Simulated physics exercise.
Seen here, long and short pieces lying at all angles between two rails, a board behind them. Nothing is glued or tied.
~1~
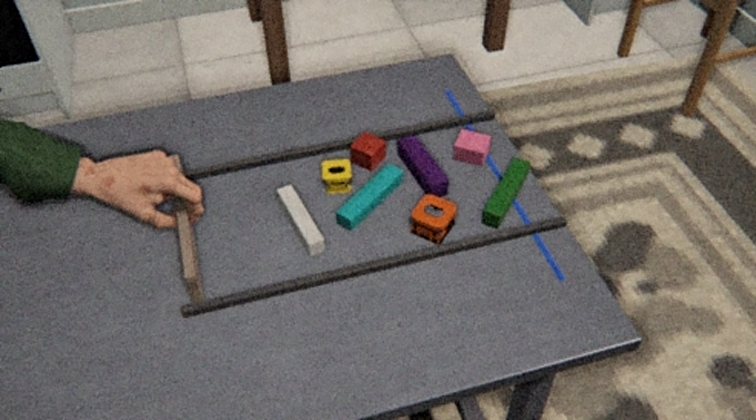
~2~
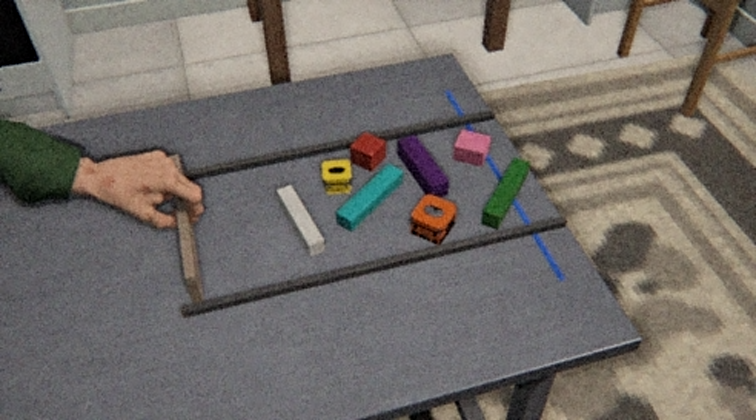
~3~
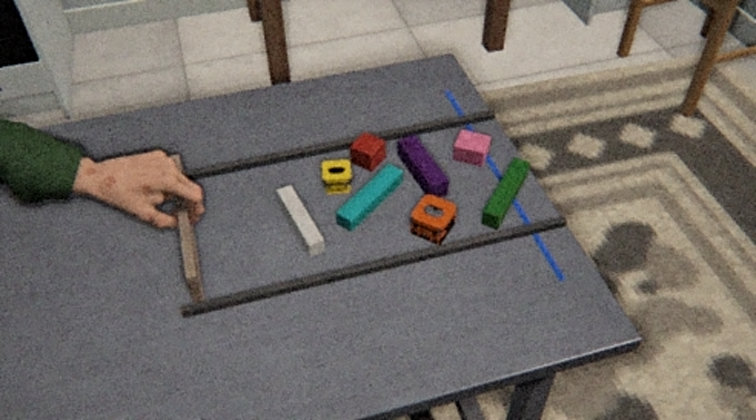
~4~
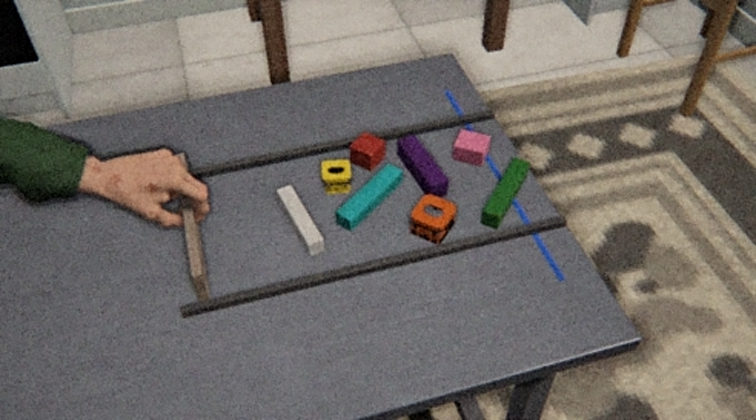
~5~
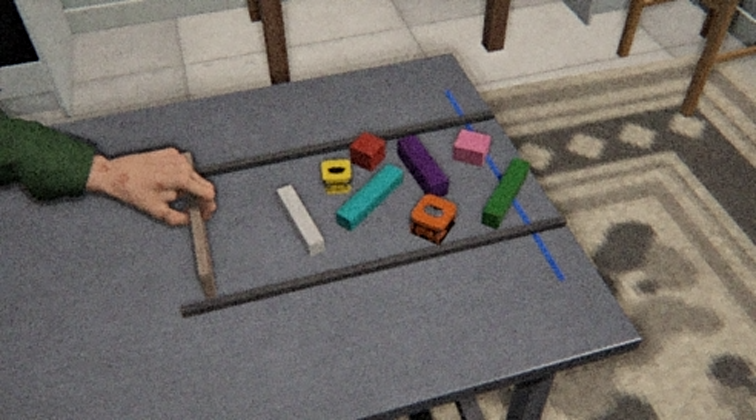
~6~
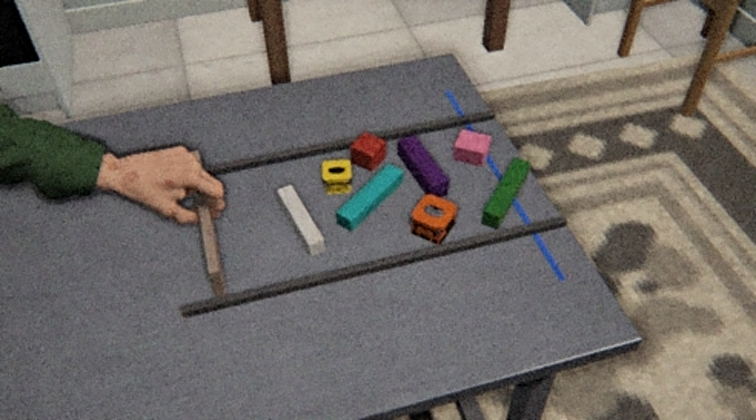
A hand in a green sleeve slid a wooden board a short way to the right between two dark rails, while the colourful blocks and bars scattered ahead of it stayed still.
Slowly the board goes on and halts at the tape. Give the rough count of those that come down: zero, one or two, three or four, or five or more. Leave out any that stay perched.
Here the number that fall off is three or four.
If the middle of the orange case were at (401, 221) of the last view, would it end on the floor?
From there it is kept.
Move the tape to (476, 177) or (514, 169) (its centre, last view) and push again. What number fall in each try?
Try by try, 2 and 5.
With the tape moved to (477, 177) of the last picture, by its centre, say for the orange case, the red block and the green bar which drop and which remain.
The orange case survives; the red block does not fall; the green bar falls.
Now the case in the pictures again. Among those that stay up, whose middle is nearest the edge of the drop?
The turquoise stick ends nearest.
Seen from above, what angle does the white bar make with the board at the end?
About 0°.
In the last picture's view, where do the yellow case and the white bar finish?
About (494, 139), and the other about (513, 179).
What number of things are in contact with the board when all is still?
3 of them.
A little later, none off yet; green bar at rest near (506, 192); pink block at rest near (472, 148); purple stick at rest near (422, 167).
Next, none off yet; green bar moving near (514, 194); pink block shifted a little near (482, 146); purple stick shifted a little near (457, 159).
When it is over, the number that fall off is three or four; down, orange case, purple stick, pink block and green bar.
